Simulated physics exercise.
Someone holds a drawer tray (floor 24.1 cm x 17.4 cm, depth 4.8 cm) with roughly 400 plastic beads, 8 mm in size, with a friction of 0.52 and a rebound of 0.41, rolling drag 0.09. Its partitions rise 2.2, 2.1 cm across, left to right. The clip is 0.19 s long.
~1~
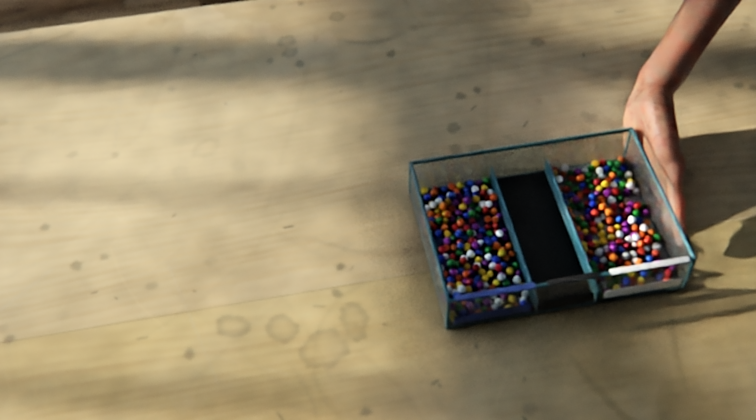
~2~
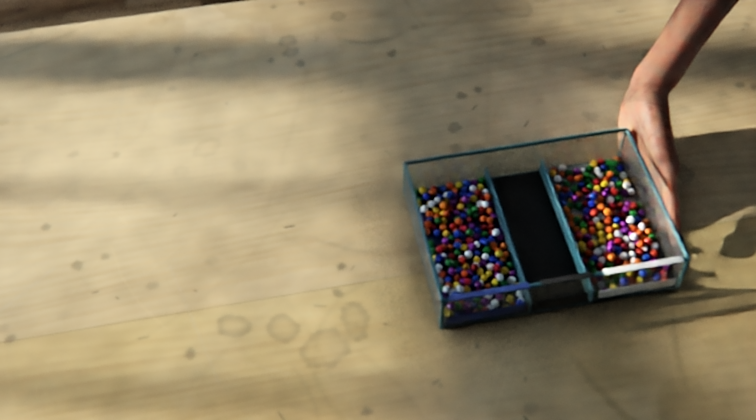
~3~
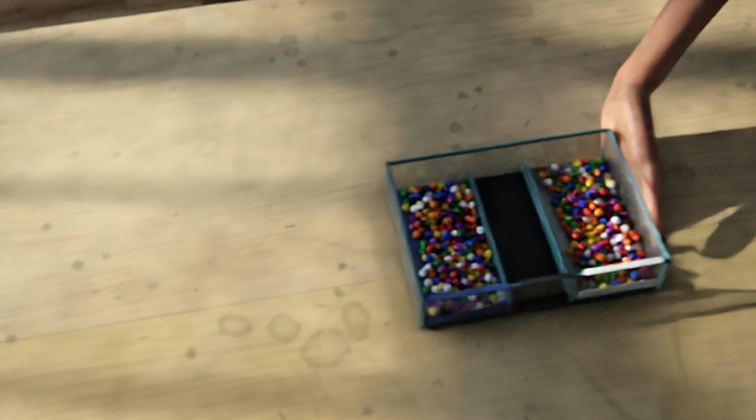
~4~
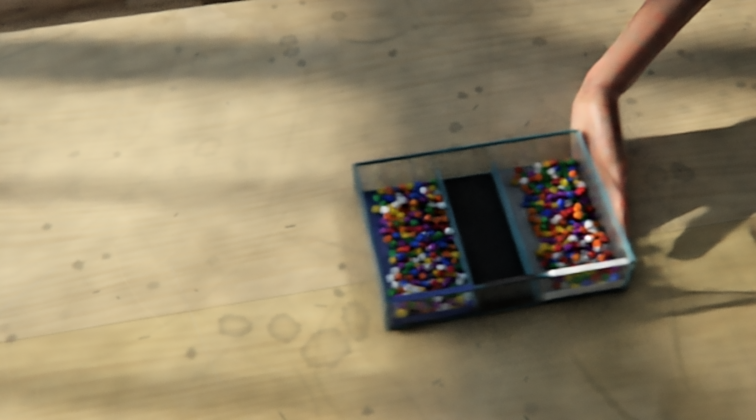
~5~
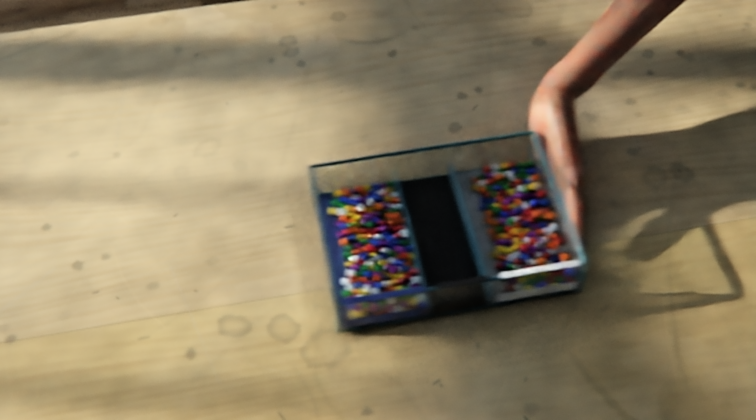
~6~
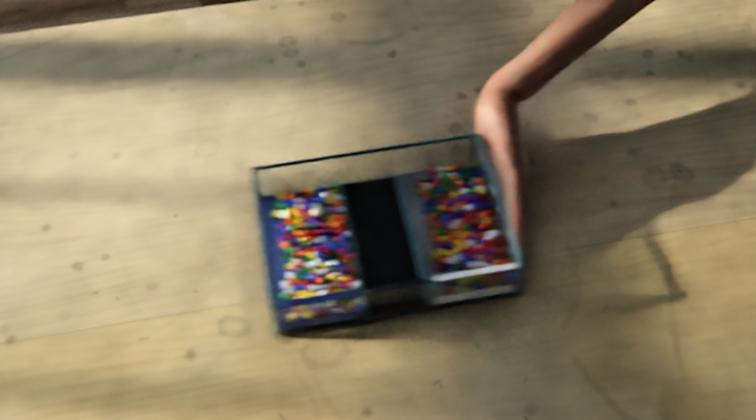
A hand sliding a clear divided tray of multicoloured beads leftward across a stained wooden tabletop, gradually picking up speed.
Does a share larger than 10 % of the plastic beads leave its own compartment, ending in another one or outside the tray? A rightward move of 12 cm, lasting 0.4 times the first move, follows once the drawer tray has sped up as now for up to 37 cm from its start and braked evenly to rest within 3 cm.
Yes.
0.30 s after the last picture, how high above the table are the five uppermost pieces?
Roughly 23 cm above the table.
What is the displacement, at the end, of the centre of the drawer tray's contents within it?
Around 1.0 cm.
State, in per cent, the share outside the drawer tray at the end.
Close to 10 in a hundred.
Then, 0.12 s after the last picture, tilt 0 degrees; blue 55 %, white 45 %; 0 % away from where they began.
Then, 0.21 s after the last picture, tilt 0 degrees; blue 55 %, black 5 %, white 35 %, in the air 10 %; 20 % away from where they began.
Then, 0.30 s after the last picture, tilt 0 degrees; blue 45 %, black 10 %, white 40 %, in the air 10 %; 25 % away from where they began.
Then, 0.38 s after the last picture, tilt 0 degrees; blue 45 %, black 5 %, white 40 %, outside 5 %, in the air 5 %; 25 % away from where they began.
In the end, blue 45 %, black 5 %, white 40 %, outside 10 %; 25 % away from where they began.
